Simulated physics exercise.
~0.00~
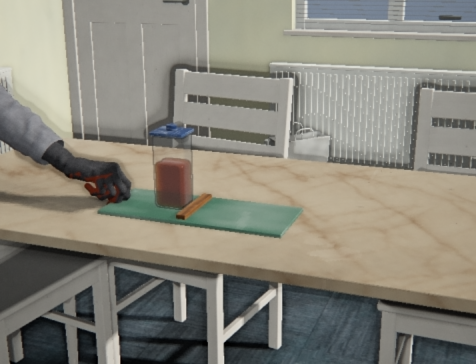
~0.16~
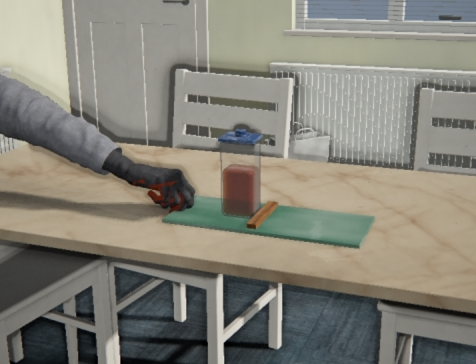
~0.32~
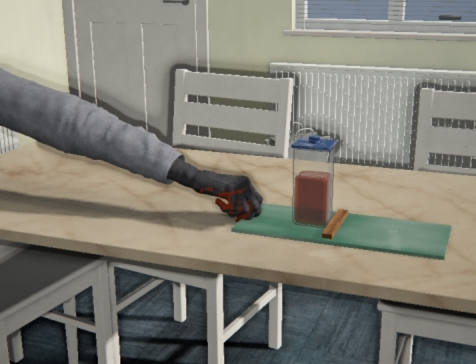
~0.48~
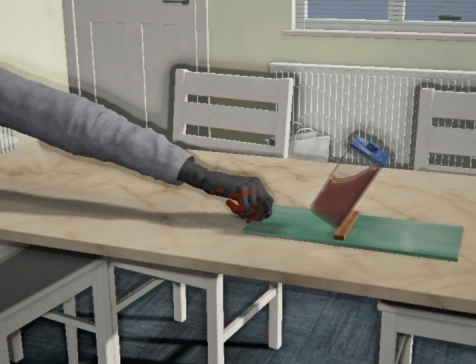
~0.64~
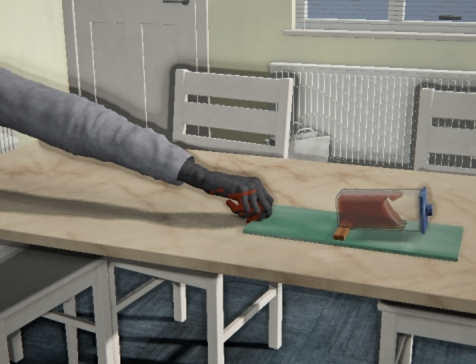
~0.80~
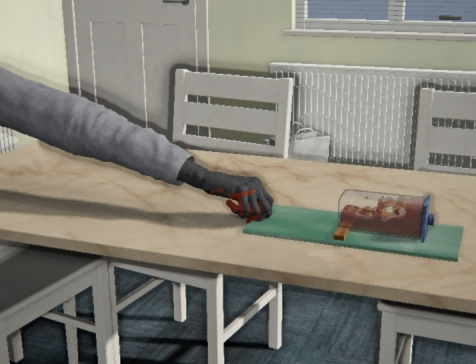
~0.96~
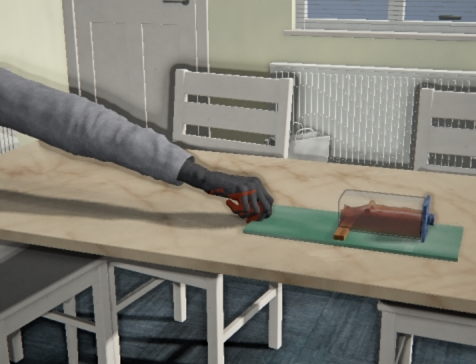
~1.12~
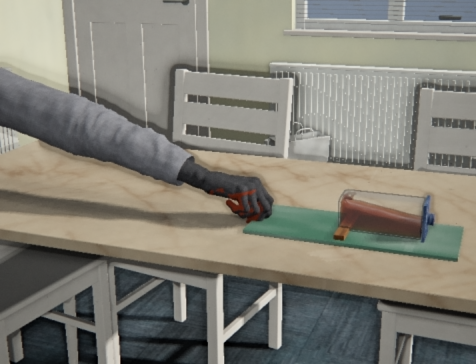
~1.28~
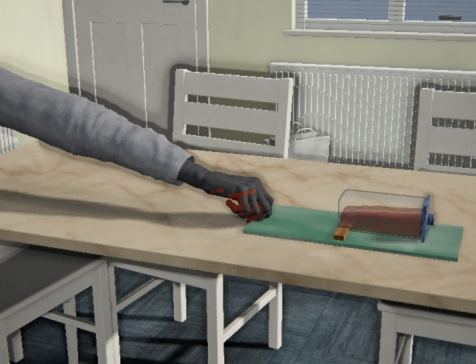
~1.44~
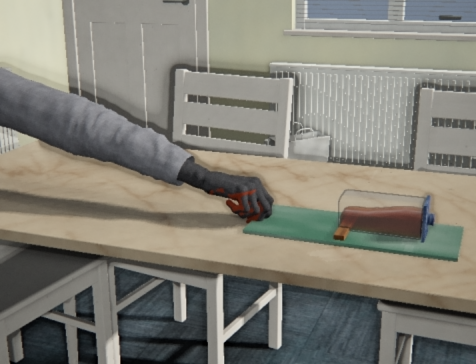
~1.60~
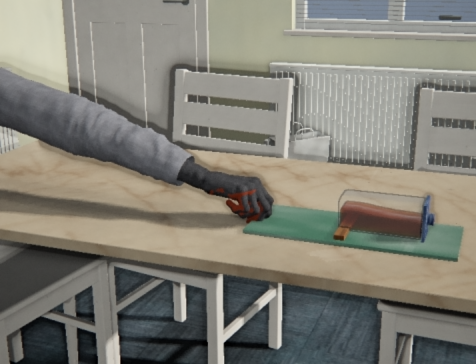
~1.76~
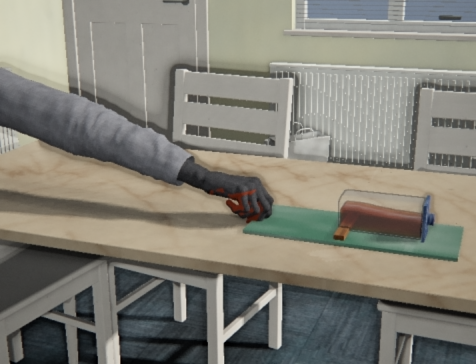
A green board glides to the right across a pale wooden table, seen from slightly above in a room with white chairs, a grey door and a radiator. A dark-gloved hand in a grey sleeve follows at its left end, and on it stands a clear, blue-capped bottle part full of reddish-brown liquid, beside an orange-brown strip. The board stops, and the bottle tips rightward over the strip. It lands on its side, the liquid sloshing inside. The liquid settles, and the bottle stays lying on the board, cap to the right.
